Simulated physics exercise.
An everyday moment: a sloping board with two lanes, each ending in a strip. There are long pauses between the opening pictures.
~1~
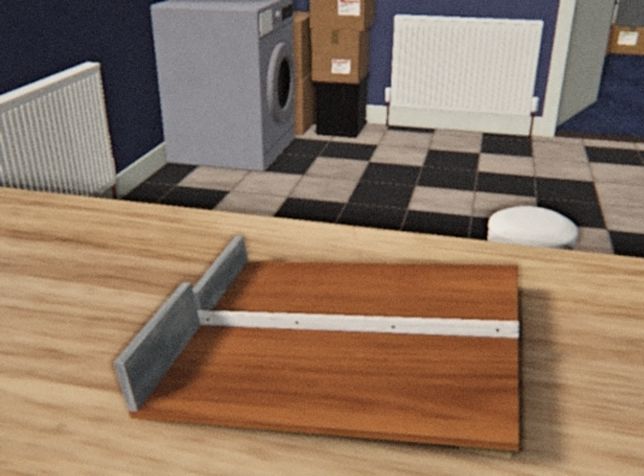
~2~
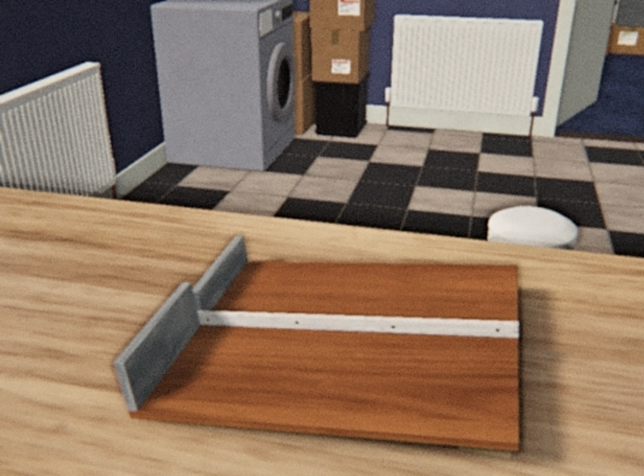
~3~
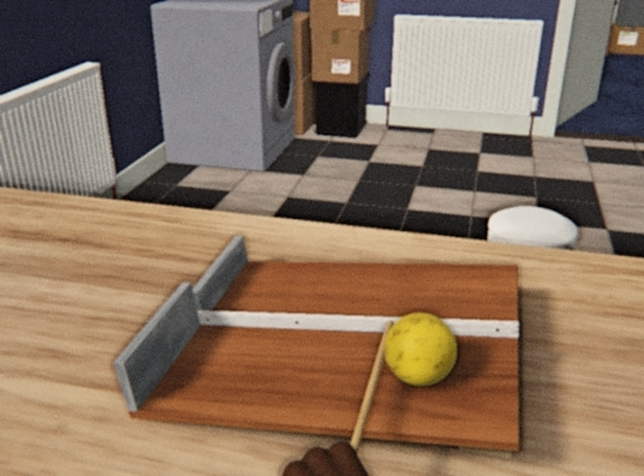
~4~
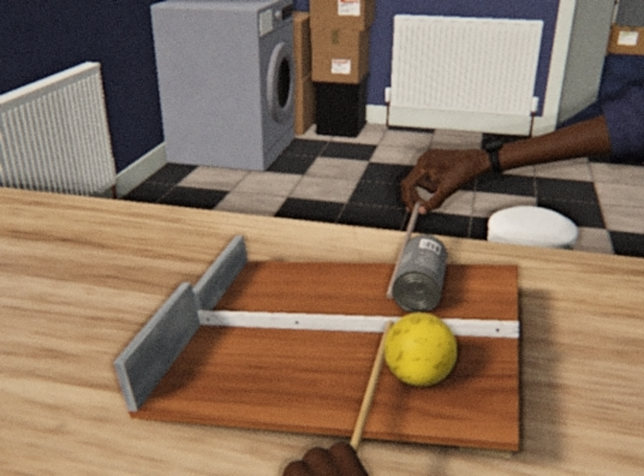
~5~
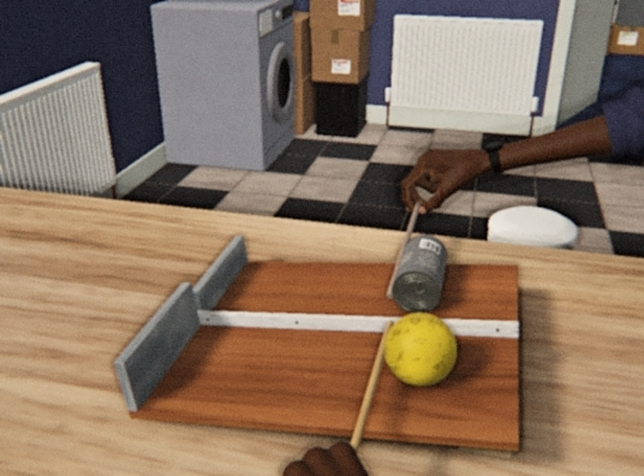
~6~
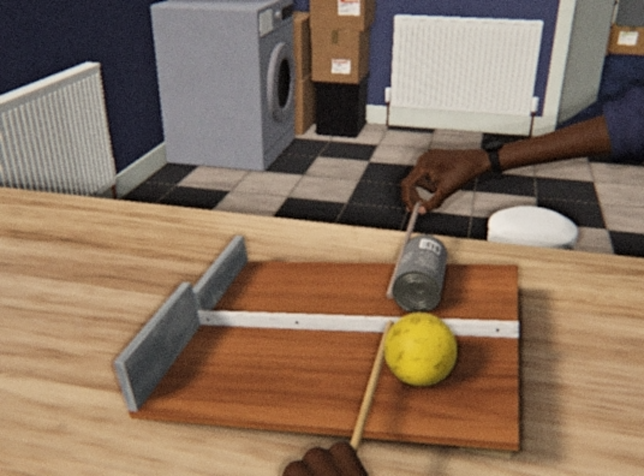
In a room with a washing machine, a two-lane board lay on a wooden table; a yellow ball appeared behind a hand-held stick, then a grey tin behind another, and both stayed still.
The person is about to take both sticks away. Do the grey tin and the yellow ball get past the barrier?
The grey tin stops on the board; the yellow ball stops on the board.
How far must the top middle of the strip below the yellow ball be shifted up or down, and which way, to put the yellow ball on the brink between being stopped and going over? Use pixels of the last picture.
Some 36 pixels, down.
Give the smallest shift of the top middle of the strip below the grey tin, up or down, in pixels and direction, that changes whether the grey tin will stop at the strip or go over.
About 20 pixels down.
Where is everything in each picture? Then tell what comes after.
The first picture shows board (343, 310).
The second picture shows board (343, 310).
The third picture shows board (343, 310).
The fourth picture shows held back by the sticks; yellow ball (421, 349); board (343, 310).
The fifth picture shows held back by the sticks; grey tin (421, 273); board (343, 310).
The sixth picture shows held back by the sticks; grey tin (421, 273); yellow ball (421, 349); board (343, 310).
Then, 0.52 s past the last view, grey tin rolling on the board near (361, 272); yellow ball rolling on the board near (342, 346).
Finally, the grey tin gets caught, near (244, 270); the yellow ball gets caught, near (195, 339).
